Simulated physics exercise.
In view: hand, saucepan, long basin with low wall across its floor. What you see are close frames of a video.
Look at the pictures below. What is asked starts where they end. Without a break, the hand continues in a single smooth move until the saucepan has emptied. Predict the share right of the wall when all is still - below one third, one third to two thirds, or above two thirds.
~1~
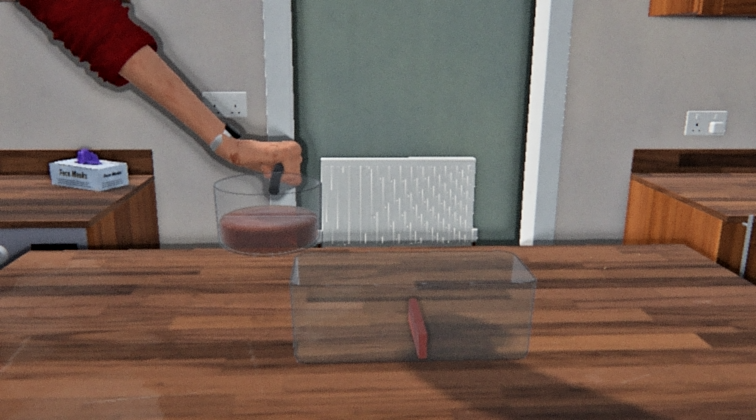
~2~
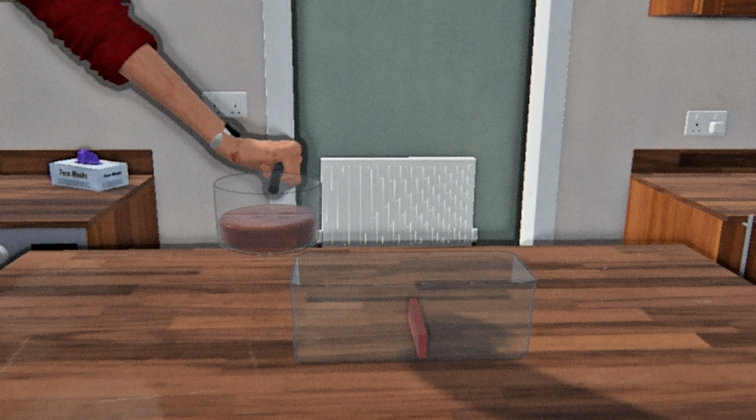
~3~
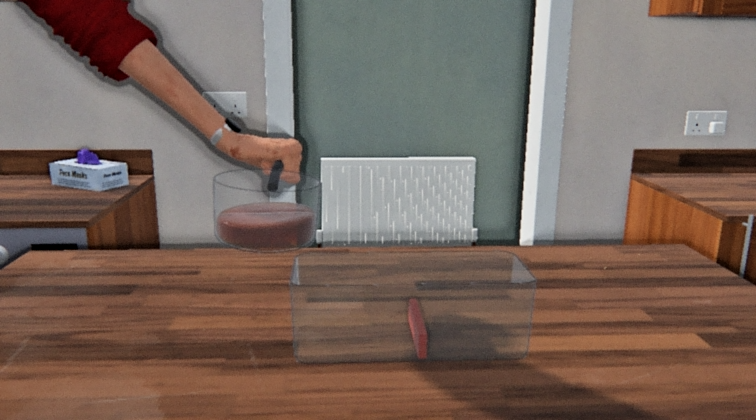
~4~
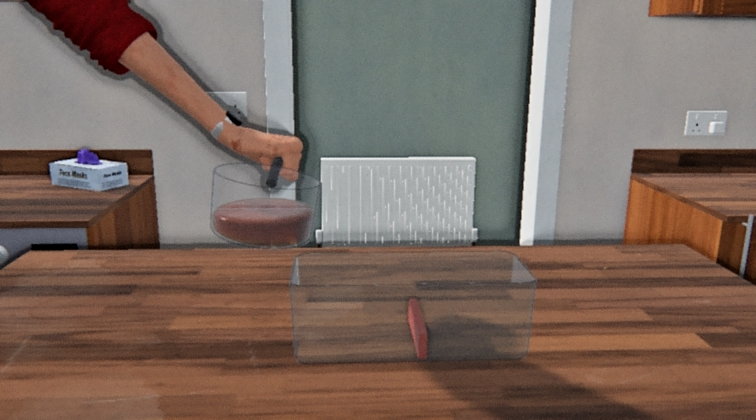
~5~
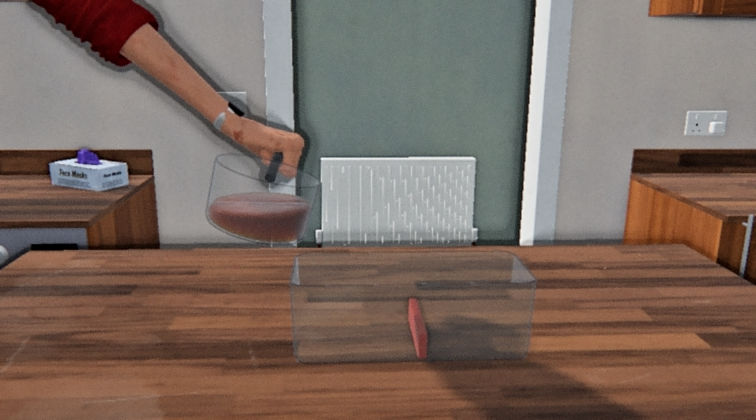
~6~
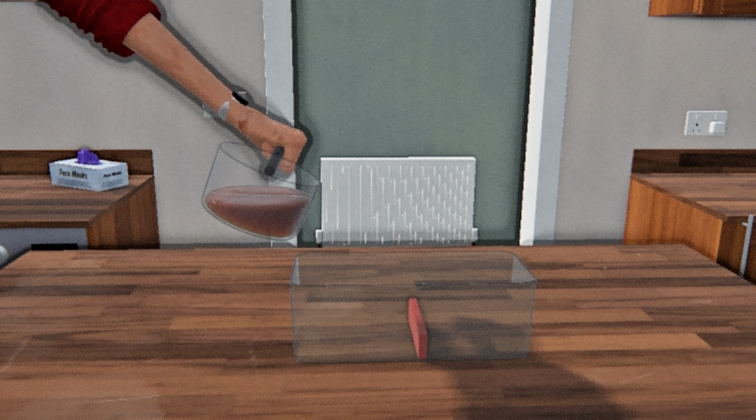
Seems the share right of the wall never gets to a third.
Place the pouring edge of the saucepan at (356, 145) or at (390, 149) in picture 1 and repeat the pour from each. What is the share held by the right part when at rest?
It comes to about 75 %, followed by about 90 %.
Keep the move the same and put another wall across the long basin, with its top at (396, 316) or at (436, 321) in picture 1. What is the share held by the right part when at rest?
First try close to 15 percent, second try close to 15 percent.
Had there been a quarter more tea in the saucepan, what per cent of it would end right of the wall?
It should come out close to 5 per cent.
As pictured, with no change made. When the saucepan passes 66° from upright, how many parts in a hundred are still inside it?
I'd put it near 80 %.
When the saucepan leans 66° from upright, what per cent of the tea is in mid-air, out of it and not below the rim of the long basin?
Share in flight: Approx. 20 %.
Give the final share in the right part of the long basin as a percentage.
That works out to roughly 5 percent.
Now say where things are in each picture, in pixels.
In the first frame, tilt 0°; pouring edge (320, 184); surface from (220, 217) to (318, 215); the long basin's rim runs from (293, 270) to (525, 267); the wall's top is at (418, 317).
In the second frame, tilt 1°; pouring edge (320, 184); surface from (220, 216) to (318, 215).
In the third frame, tilt 4°; pouring edge (320, 184); surface from (217, 214) to (316, 212).
In the fourth frame, tilt 9°; pouring edge (320, 184); surface from (215, 209) to (314, 208).
In the fifth frame, tilt 15°; pouring edge (320, 184); surface from (210, 202) to (312, 203).
In the sixth frame, tilt 23°; pouring edge (319, 185); surface from (206, 193) to (312, 196).
A moment on, the saucepan is tipped part way and 79 per cent is still to pour, 2 is left of the wall and 0 right of it.
Next, the saucepan is tipped on its side and 28 per cent is still to pour, 48 is left of the wall and 1 right of it.
Then the saucepan is tipped on its side and 5 per cent is still to pour, 84 is left of the wall and 5 right of it.
Later the saucepan is tipped on its side and 1 per cent is still to pour, 91 is left of the wall and 6 right of it.
At rest 92 per cent lies left of the wall, 6 right of it and 1 outside.
